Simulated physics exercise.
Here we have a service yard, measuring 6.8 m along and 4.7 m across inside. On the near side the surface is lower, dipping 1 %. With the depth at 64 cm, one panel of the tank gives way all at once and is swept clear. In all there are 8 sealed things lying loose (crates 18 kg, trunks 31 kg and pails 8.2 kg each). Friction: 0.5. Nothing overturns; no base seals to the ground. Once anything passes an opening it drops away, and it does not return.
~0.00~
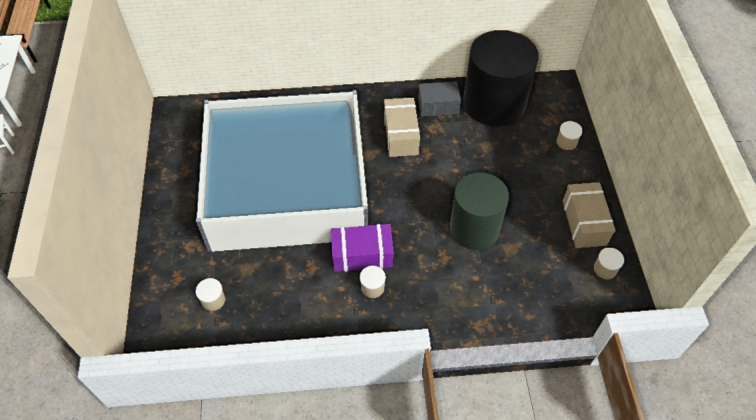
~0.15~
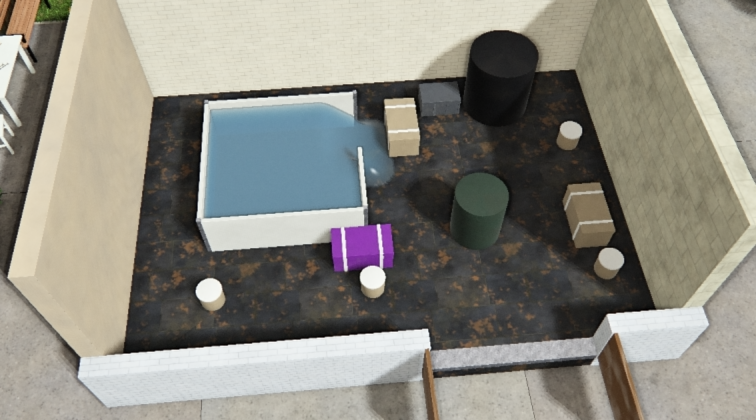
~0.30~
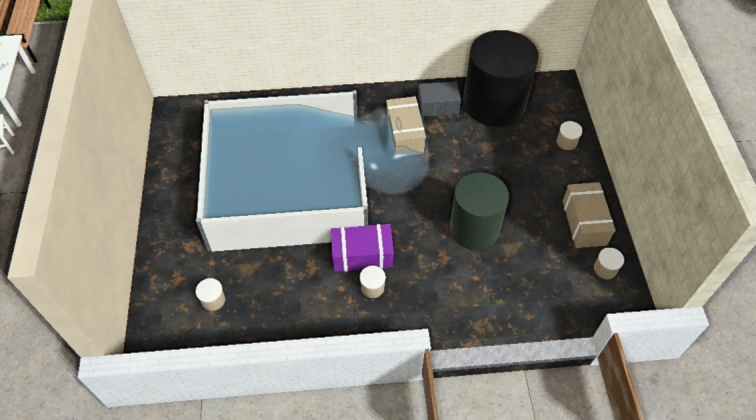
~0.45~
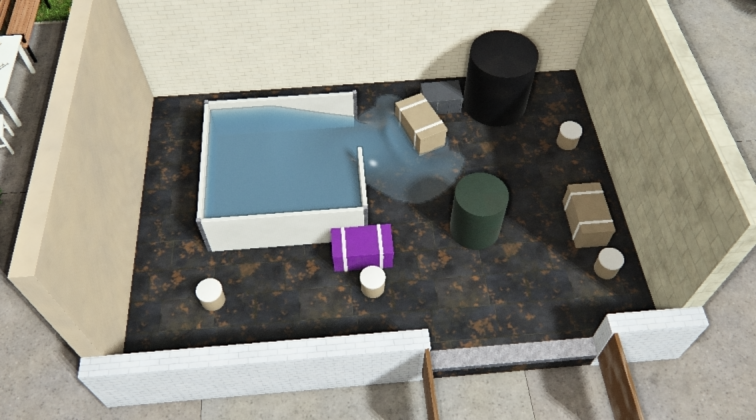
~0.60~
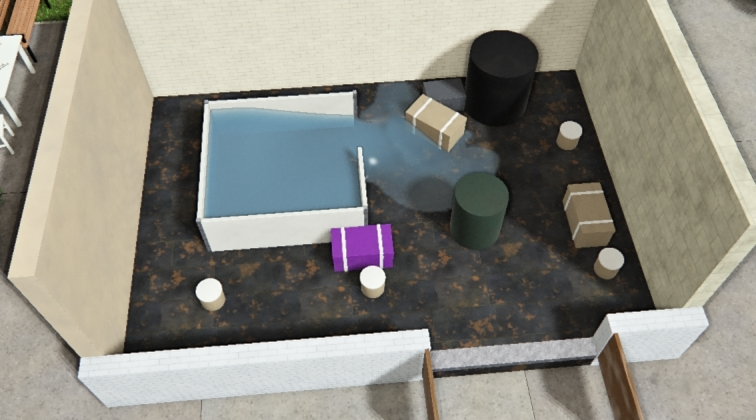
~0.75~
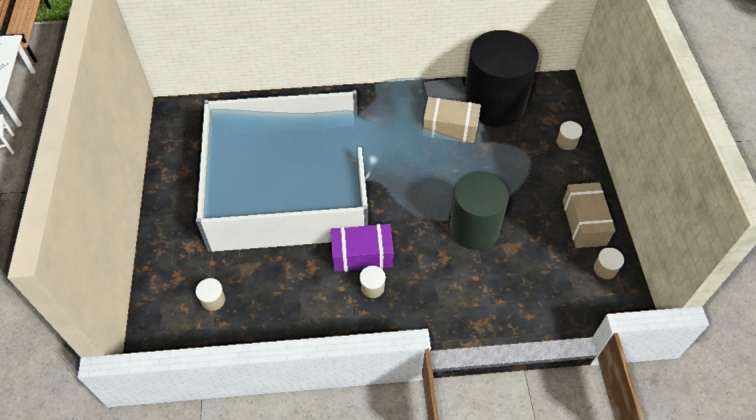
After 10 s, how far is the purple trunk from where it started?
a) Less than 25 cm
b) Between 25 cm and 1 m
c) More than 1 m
Less than 25 cm (a).
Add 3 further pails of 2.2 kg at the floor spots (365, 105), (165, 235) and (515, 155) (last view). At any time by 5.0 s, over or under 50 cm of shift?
Spot by spot, in turn: Exceeds it, falls short, exceeds it.
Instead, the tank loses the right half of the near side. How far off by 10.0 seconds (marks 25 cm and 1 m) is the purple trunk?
After that, the purple trunk is washed away.
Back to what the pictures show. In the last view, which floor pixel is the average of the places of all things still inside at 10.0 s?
I'd say about (383, 268) in the last view.
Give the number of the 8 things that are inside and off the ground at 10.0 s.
At that instant the tally stands at 1.
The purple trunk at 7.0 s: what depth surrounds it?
About 2 cm.
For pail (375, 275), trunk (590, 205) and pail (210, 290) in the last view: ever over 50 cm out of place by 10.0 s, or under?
In sequence - stayed below the line; crossed the line; stayed below the line.
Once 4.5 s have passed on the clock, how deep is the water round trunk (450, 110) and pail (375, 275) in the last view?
First roughly 13 cm, second roughly 0 cm.
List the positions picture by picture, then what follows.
In the first frame, the purple trunk at (362, 240), on the bottom; 4.1 m2 under water; 0 of 8 have shifted.
In the second frame, the purple trunk at (362, 240) rests on the ground; water covers 4.6 m2; 0 of 8 have shifted.
In the third frame, the purple trunk at (362, 240) rests on the ground; 5.2 m2 under water; 1 of 8 have shifted.
In the fourth frame, the purple trunk at (362, 240) rests on the ground; water covers 6.0 m2; 1 of 8 have shifted.
In the fifth frame, the purple trunk at (362, 240) rests on the ground; 7.2 m2 under water; 2 of 8 have shifted.
In the sixth frame, the purple trunk at (362, 240), on the bottom; water covers 8.3 m2; 2 of 8 have shifted.
After 2.0 s the purple trunk is near (362, 240), 0.0 m from its start, aground; 0 of 8 are out; 1 afloat.
After 4.5 s the purple trunk is near (362, 240), 0.0 m from its start, aground; 1 of 8 are out; 2 afloat.
After 7.0 s the purple trunk is near (362, 240), 0.0 m from its start, aground; 1 of 8 are out; 2 afloat.
After 10.0 s the purple trunk is near (362, 240), 0.0 m from its start, aground; 1 of 8 are out; 1 afloat.
